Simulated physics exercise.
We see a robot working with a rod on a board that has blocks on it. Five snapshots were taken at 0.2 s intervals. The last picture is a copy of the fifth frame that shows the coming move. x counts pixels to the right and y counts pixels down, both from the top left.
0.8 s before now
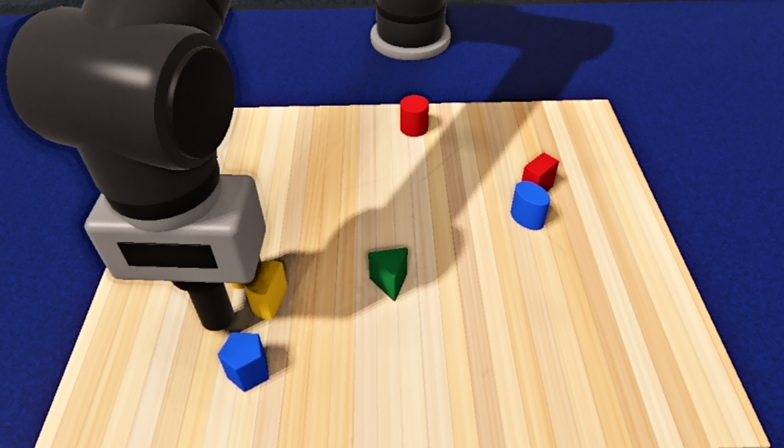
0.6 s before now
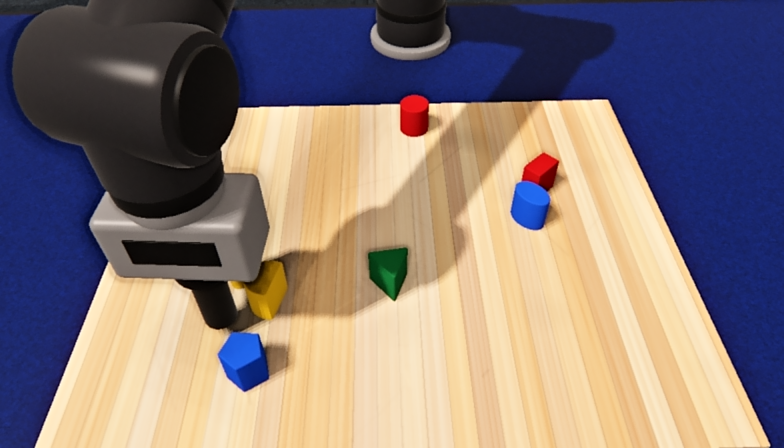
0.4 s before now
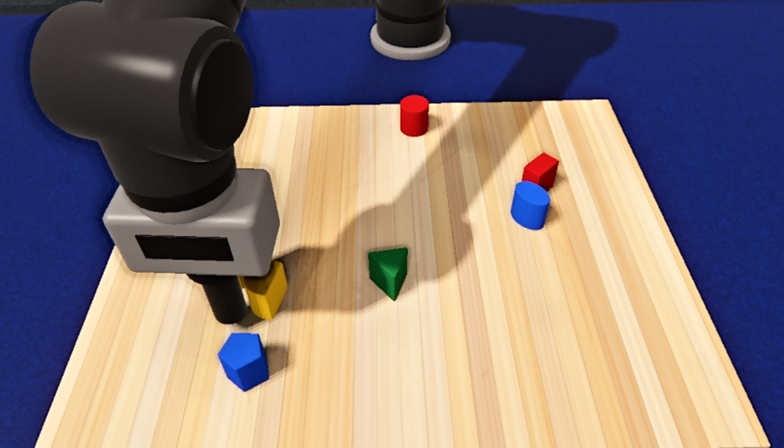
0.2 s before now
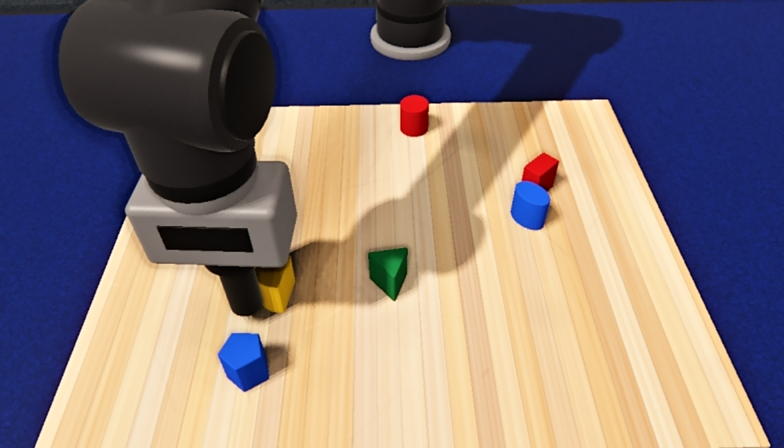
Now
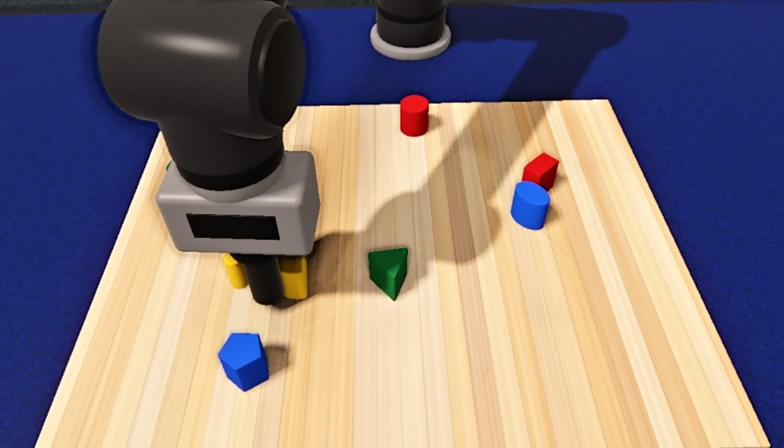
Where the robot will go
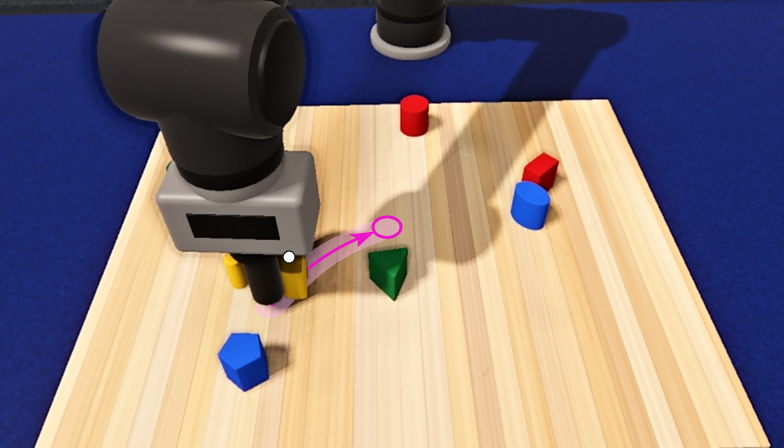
A dark robot arm with a grey block and black rod dominates the left of a pale striped wooden board on blue, seen from above by a still camera. A blue pentagonal block sits below the rod, yellow beside it, green near the centre, red and blue pieces beyond. The arm slides slightly right and away, nudging the yellow, revealing more yellow behind the rod.
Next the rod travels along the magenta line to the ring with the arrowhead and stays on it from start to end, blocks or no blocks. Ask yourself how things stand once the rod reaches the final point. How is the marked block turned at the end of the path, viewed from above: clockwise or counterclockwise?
It swings round anticlockwise.
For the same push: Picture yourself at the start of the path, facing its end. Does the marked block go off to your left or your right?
Facing the way the path runs, start to end, you'll find the marked block has shifted left.
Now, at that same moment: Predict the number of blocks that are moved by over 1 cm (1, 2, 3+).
Blocks that move over 1 cm: One.
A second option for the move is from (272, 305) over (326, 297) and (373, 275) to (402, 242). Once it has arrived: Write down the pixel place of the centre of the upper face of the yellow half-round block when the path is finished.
The middle of its upper face will lie at (312, 248).
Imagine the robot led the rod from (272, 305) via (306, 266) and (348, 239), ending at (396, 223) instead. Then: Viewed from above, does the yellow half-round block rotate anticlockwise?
Yes, I think so.
Path on the board, from (272, 305) through (306, 271) and (345, 245) to (387, 227); the dot is on the yellow half-round block.
The first path, step by step. One third of the way, rod at (304, 259); yellow half-round block at (320, 223).
Two thirds of the way, rod at (344, 232); yellow half-round block at (347, 196), turned 60° anticlockwise.
At the end, rod at (387, 215); yellow heart-shaped block in place; yellow half-round block at (354, 189), turned 100° anticlockwise.
